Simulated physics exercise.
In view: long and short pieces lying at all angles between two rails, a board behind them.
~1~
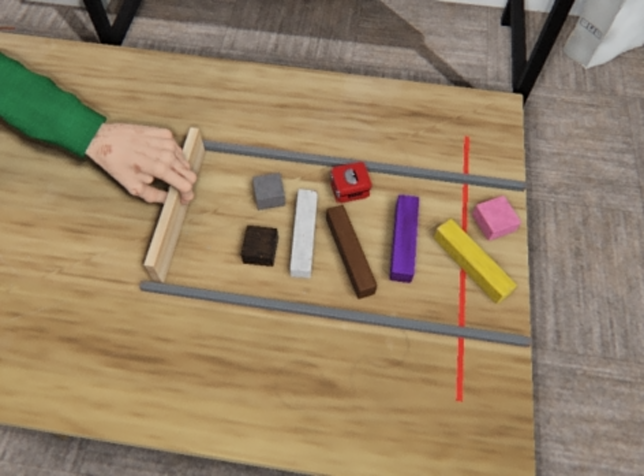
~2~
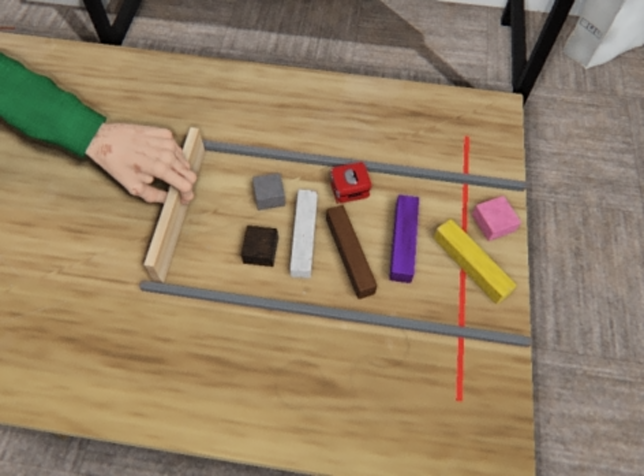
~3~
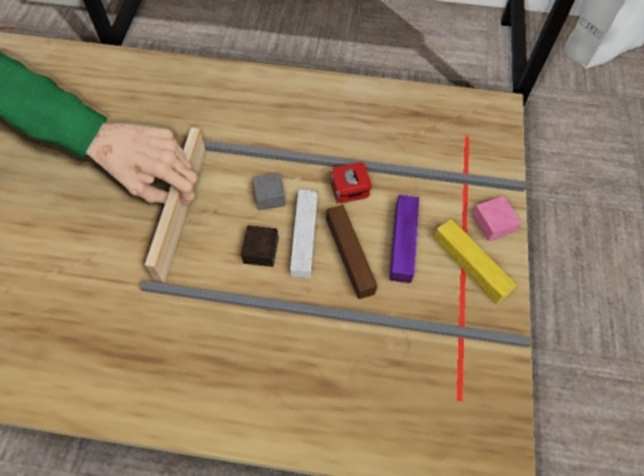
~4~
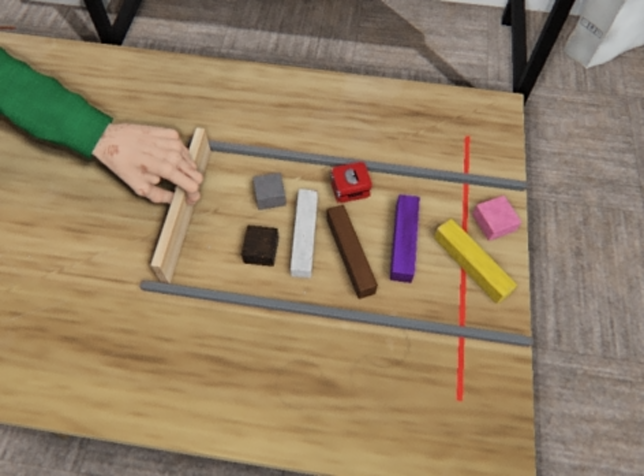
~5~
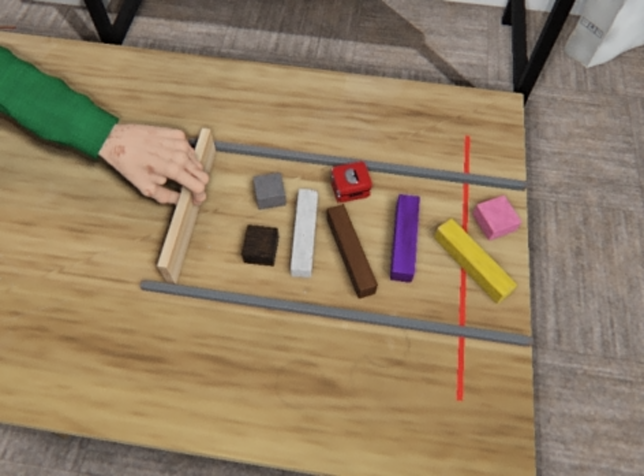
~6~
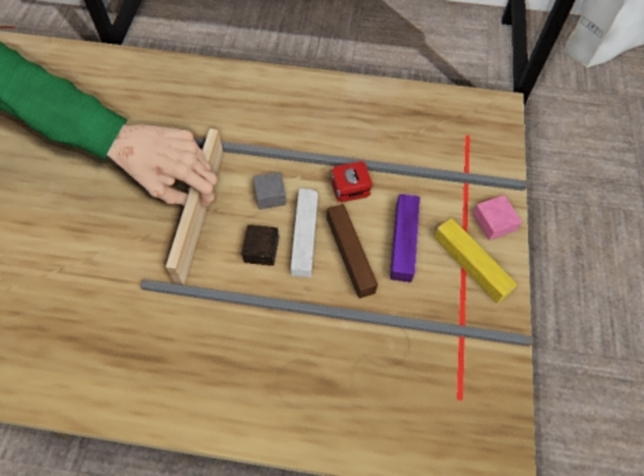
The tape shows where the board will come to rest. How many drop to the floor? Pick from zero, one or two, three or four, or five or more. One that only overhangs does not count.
The number that fall off is three or four.
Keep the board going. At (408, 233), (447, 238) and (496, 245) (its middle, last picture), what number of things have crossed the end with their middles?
In that order 0, 2 and 5.
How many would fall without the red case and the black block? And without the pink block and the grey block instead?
First 1, then 1.
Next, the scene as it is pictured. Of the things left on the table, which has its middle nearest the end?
Foremost is the brown stick.
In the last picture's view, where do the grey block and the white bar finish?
About (481, 224), and the other about (507, 260).
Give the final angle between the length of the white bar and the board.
Roughly 0° out of line.
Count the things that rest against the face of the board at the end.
In contact: 3.
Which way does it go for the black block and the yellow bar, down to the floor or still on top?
The black block survives; the yellow bar falls.
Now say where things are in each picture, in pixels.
In the first picture, pink block (496, 218); yellow bar (473, 261); purple stick (405, 238); board (178, 203); tape (464, 252).
In the second picture, yellow bar (473, 261); grey block (269, 192).
In the third picture, purple stick (405, 238); board (178, 203).
In the fourth picture, pink block (496, 218); brown stick (351, 251).
In the fifth picture, yellow bar (474, 260); black block (261, 245).
In the sixth picture, pink block (497, 218); yellow bar (474, 260); purple stick (405, 237); board (198, 204); tape (464, 251).
Soon after, none off yet; pink block at rest near (497, 218); yellow bar at rest near (474, 260); purple stick at rest near (405, 237).
Then, none off yet; pink block at rest near (497, 218); yellow bar moving near (478, 261); purple stick moved a little near (429, 240).
Further on, none off yet; pink block moved about its own width near (531, 214); yellow bar moved a little near (521, 269); purple stick moved about its own width near (499, 248).
By the end, the number that fall off is three or four; fallen, purple stick, yellow bar and pink block.
